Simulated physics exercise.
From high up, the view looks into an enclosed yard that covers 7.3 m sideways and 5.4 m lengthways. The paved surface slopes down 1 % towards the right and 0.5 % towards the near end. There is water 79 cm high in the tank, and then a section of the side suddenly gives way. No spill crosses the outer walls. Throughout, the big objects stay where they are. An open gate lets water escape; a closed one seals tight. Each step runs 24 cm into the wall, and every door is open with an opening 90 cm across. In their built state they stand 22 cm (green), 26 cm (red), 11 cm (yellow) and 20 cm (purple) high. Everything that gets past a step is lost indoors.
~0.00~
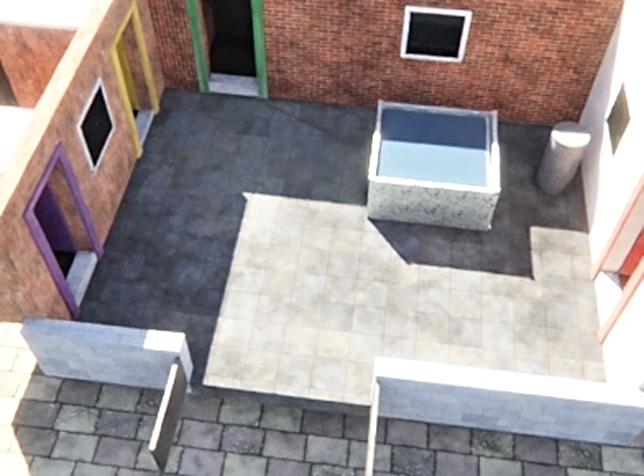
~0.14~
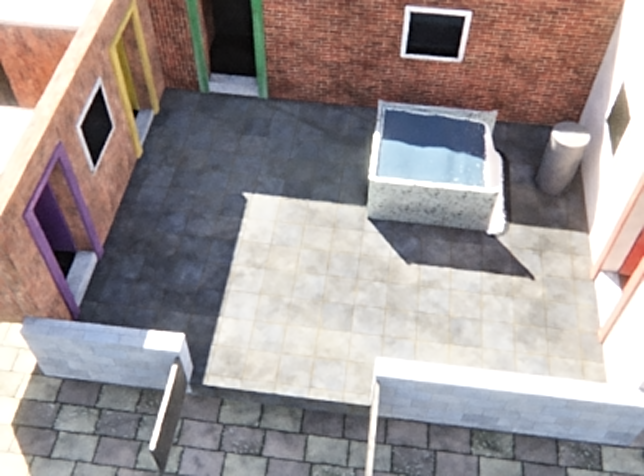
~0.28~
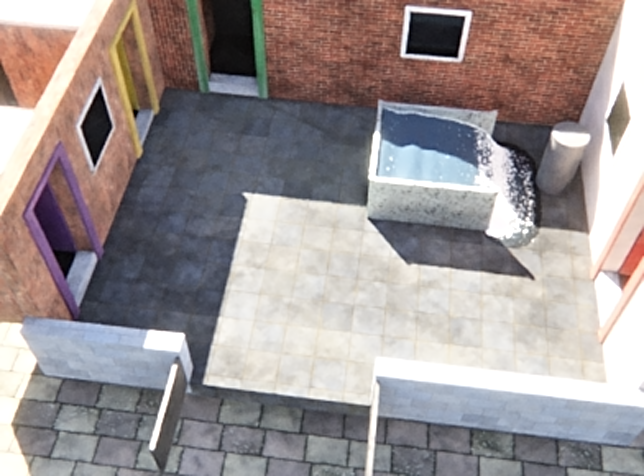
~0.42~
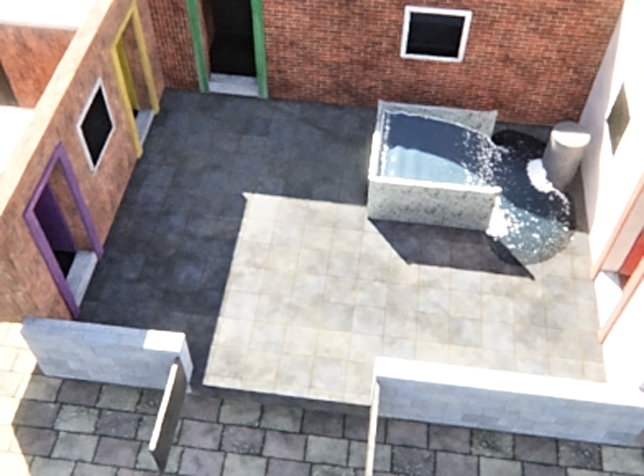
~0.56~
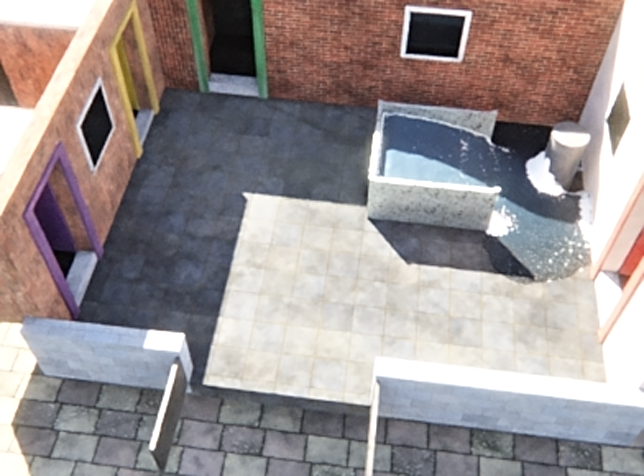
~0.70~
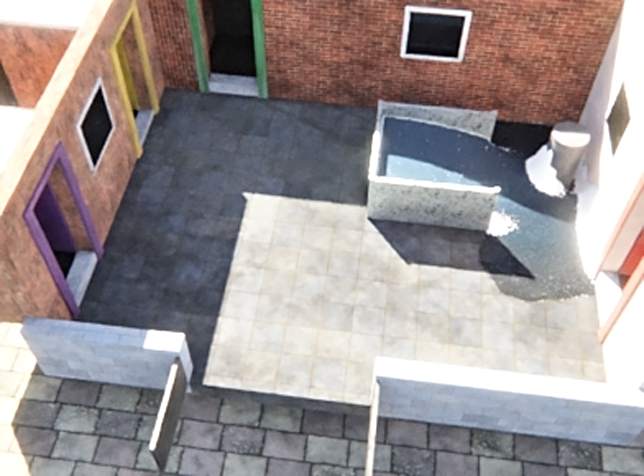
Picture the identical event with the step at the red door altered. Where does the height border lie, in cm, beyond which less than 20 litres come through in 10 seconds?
It lies at roughly 13.5 cm.
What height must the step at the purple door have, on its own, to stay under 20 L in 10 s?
About 6.0 cm at purple.
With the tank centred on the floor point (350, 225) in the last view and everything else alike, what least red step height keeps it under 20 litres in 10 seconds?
Near 30 cm.
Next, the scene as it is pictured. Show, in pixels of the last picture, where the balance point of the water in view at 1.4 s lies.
The centre of all the water is around (497, 194).
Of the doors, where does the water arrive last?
I'd say the purple one.
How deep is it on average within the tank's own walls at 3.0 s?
Around 13 cm deep on average.
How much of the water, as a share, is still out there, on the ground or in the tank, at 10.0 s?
Roughly 94 percent of the water remains.
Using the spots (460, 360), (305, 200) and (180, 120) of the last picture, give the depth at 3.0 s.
First spot about 13 cm, second about 0 cm, third about 0 cm.
After 1.4 s water covers 15 % of the floor, deepest (54 cm) near (572, 134); 21 cm at the red door, 0 litres in over its 26 cm step.
After 3.0 s water covers 40 % of the floor, deepest (30 cm) near (590, 403); 14 cm at the red door, 0 litres in over its 26 cm step.
After 10.0 s water covers 95 % of the floor, deepest (10 cm) near (549, 410); 7 cm at the red door, 0 litres in over its 26 cm step.
At the red door as built, the water arrived by 0.8 s and peaked near 22 cm at 1.6 s.
With a step of 11.5 cm, 33 litres would have come in within the 10 s; with 16 cm, 11 litres. So under 20 litres takes about 13.5 cm.
